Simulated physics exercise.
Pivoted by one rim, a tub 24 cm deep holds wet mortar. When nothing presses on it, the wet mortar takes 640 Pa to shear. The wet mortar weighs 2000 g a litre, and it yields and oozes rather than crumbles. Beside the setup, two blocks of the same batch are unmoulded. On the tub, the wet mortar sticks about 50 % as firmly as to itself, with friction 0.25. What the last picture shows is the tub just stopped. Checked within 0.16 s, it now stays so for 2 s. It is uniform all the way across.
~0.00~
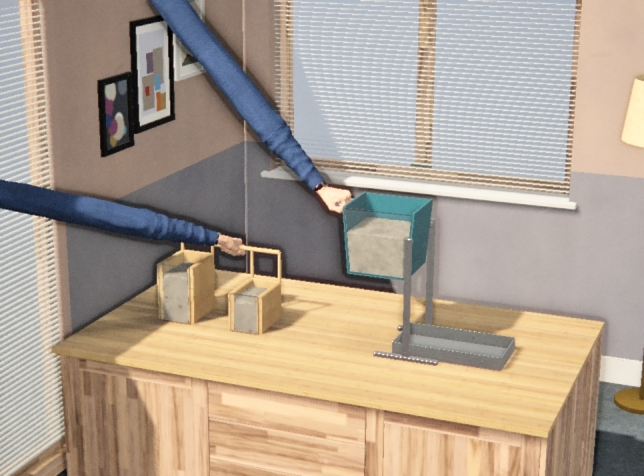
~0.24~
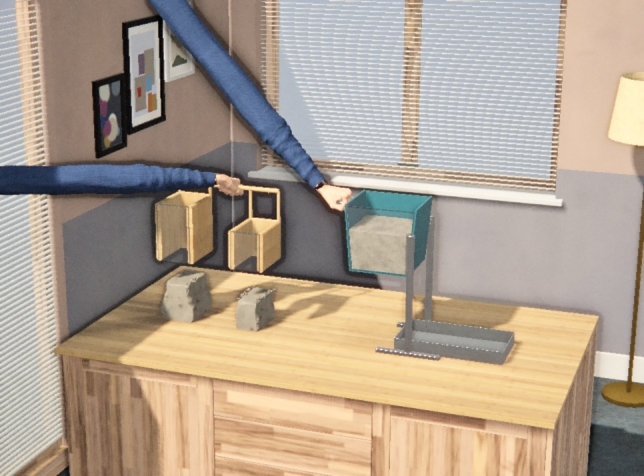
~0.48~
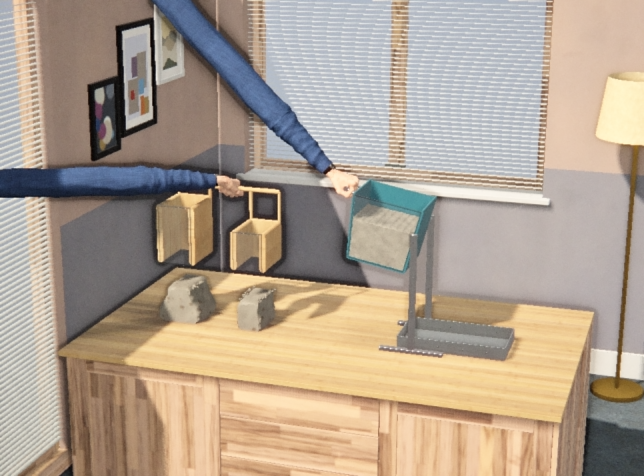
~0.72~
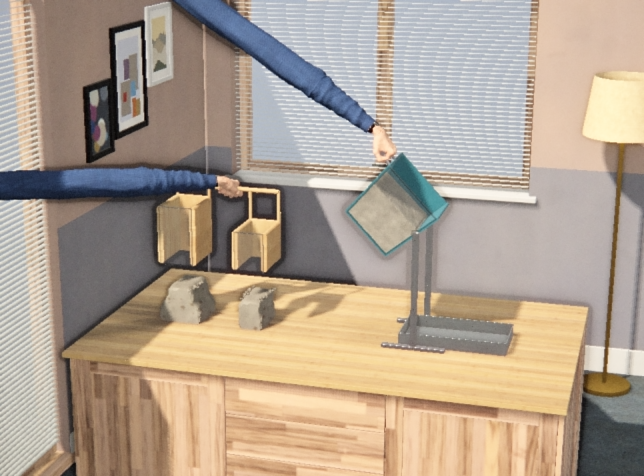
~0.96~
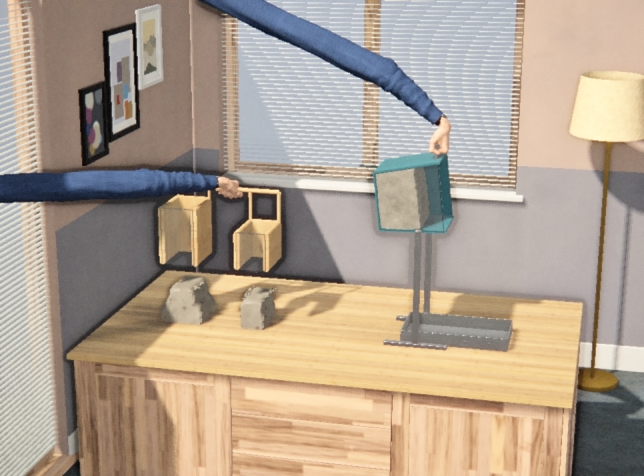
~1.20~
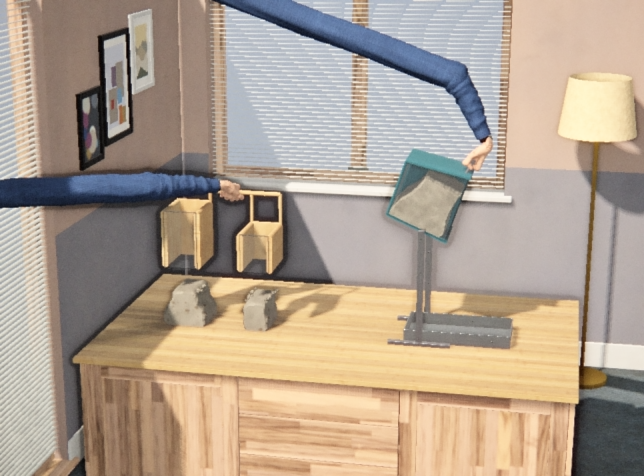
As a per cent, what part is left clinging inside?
Near 0 %.
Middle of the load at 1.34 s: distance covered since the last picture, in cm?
Close to 10 centimetres.
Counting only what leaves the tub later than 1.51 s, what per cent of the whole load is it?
Later share of the load: Approx. 22 %.
By 1.34 s, the tub is at 108 degrees and holds 58 %.
By 1.51 s, the tub is at 108 degrees and holds 22 %.
By 1.68 s, the tub is at 108 degrees and holds 0 %.
By 1.85 s, the tub is at 108 degrees and holds 0 %.
By 3.20 s, at the end, the tub is at 108 degrees and holds 0 %.
